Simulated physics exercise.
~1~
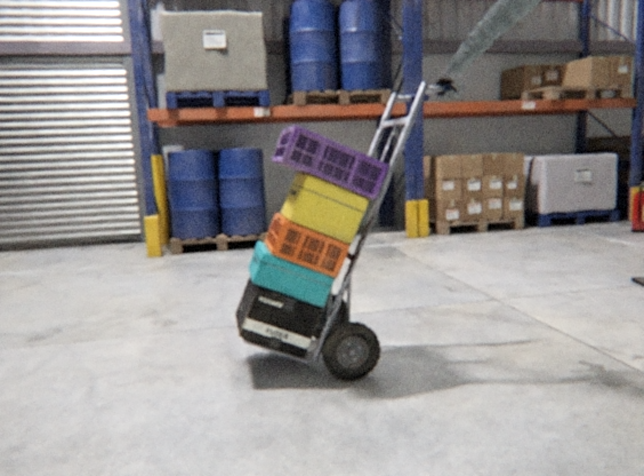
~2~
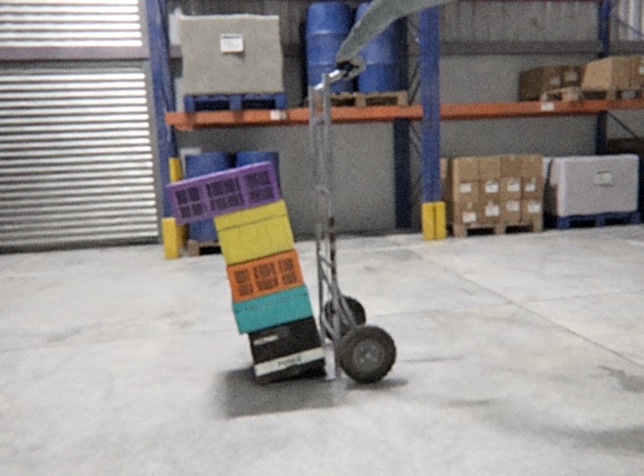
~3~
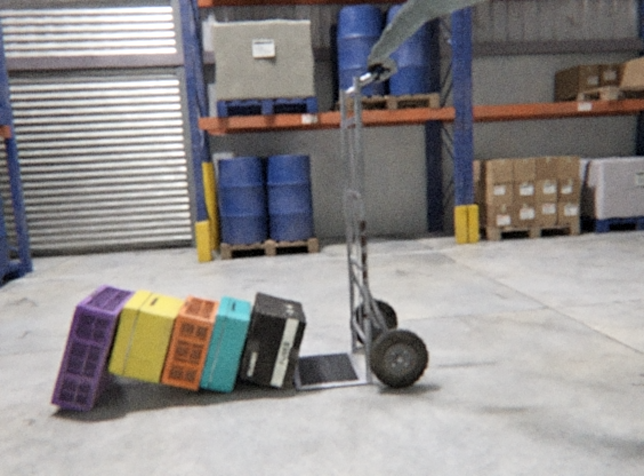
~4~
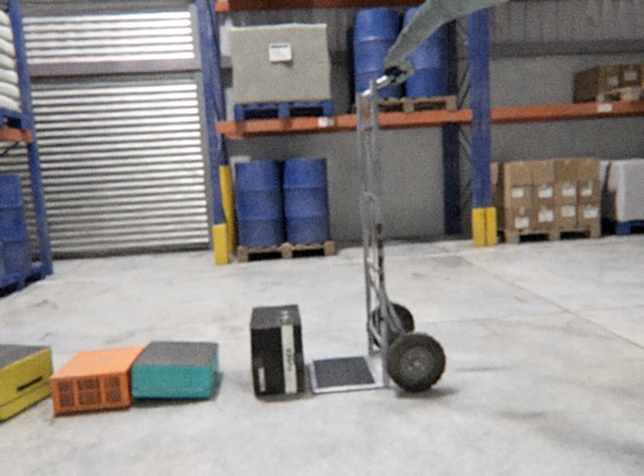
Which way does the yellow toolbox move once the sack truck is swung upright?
The yellow toolbox moves to the left, falling away from the truck and ending on the floor near the left edge of the view.
